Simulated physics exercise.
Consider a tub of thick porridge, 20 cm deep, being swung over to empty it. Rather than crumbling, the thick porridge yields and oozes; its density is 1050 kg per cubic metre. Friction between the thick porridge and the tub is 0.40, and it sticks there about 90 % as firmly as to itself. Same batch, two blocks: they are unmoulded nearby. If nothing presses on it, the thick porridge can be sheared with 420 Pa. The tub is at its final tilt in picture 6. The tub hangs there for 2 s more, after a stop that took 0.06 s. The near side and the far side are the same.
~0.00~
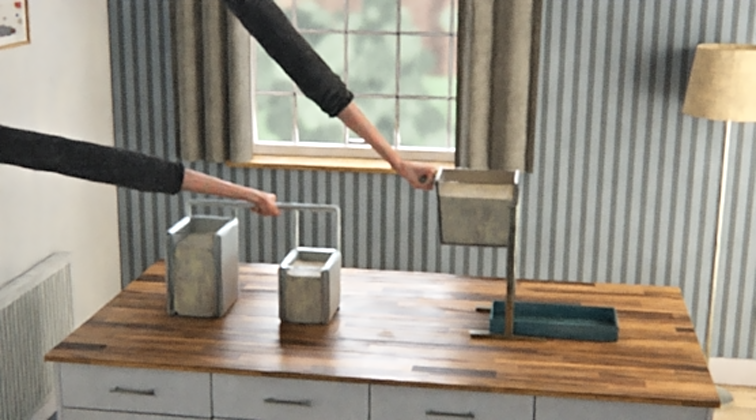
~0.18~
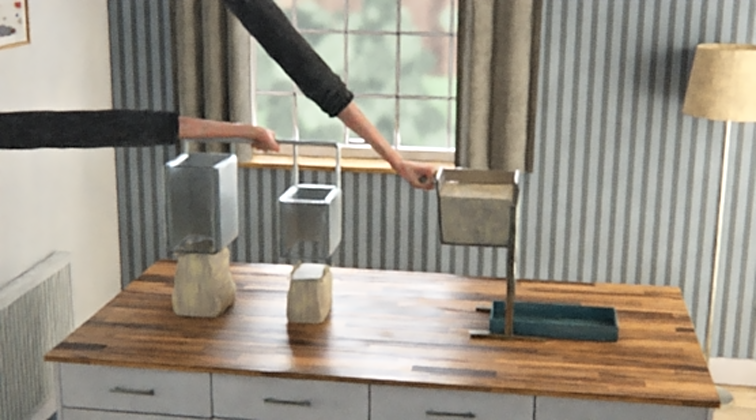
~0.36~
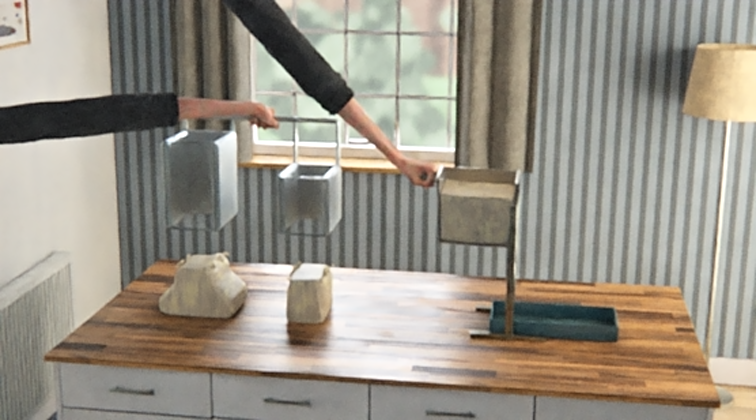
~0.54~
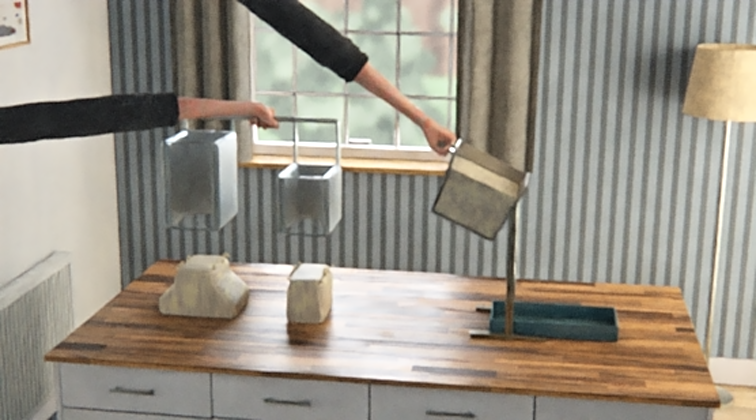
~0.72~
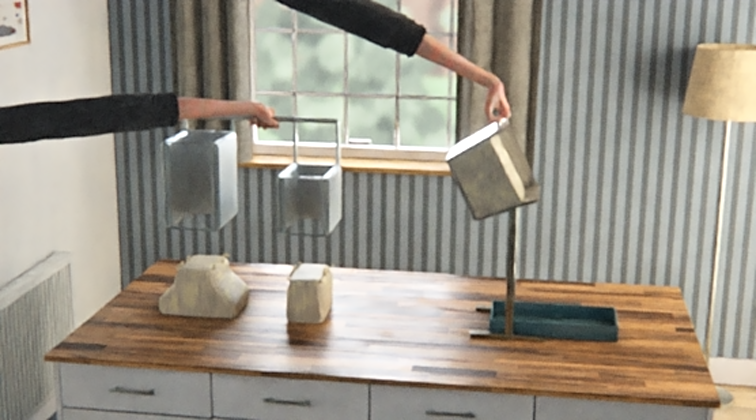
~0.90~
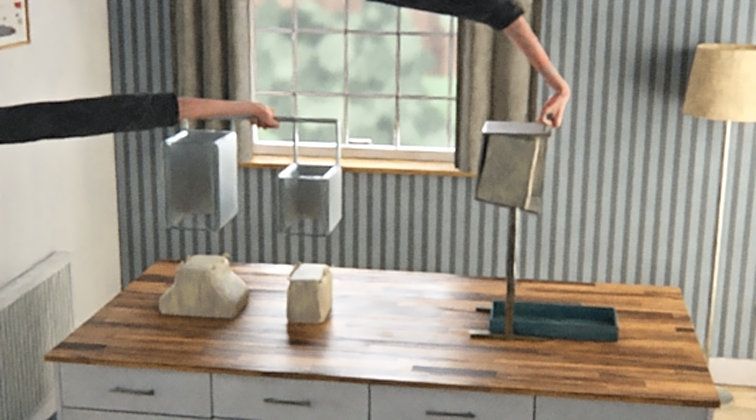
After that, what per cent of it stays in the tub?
Some 40 percent stays in the tub.
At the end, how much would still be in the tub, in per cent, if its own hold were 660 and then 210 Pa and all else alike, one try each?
First try roughly 50 per cent, second try roughly 30 per cent.
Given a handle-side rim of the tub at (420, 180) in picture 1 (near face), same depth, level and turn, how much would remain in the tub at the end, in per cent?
It would be near 30 %.
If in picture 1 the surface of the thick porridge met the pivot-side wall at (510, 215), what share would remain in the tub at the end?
60 %.
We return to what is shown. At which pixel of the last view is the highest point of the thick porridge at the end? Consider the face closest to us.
Around (507, 182).
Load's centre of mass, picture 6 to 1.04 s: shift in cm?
Roughly 6 centimetres.
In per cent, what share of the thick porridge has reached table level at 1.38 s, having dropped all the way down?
At that moment, near 22 % is down.
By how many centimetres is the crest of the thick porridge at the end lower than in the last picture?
About 14 cm.
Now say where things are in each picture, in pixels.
The first picture shows handle-side rim at (438, 181), tilt 0 degrees; crest of the thick porridge at (492, 198); block heights 24 cm, 15 cm (left to right).
The second picture shows handle-side rim at (438, 181), tilt 0 degrees; crest of the thick porridge at (492, 198); block heights 21 cm, 15 cm (left to right).
The third picture shows handle-side rim at (439, 179), tilt 2 degrees; crest of the thick porridge at (447, 194); block heights 17 cm, 15 cm (left to right).
The fourth picture shows handle-side rim at (457, 152), tilt 25 degrees; crest of the thick porridge at (451, 169); block heights 16 cm, 15 cm (left to right).
The fifth picture shows handle-side rim at (505, 130), tilt 63 degrees; crest of the thick porridge at (489, 140); block heights 16 cm, 15 cm (left to right).
The sixth picture shows handle-side rim at (550, 137), tilt 95 degrees; crest of the thick porridge at (495, 136); block heights 16 cm, 15 cm (left to right).
After 1.04 s, the tub is at 95 degrees and holds 89 %.
After 1.21 s, the tub is at 95 degrees and holds 46 %.
After 1.38 s, the tub is at 95 degrees and holds 40 %.
After 1.55 s, the tub is at 95 degrees and holds 40 %.
After 2.90 s, the tub is at 95 degrees and holds 40 %.
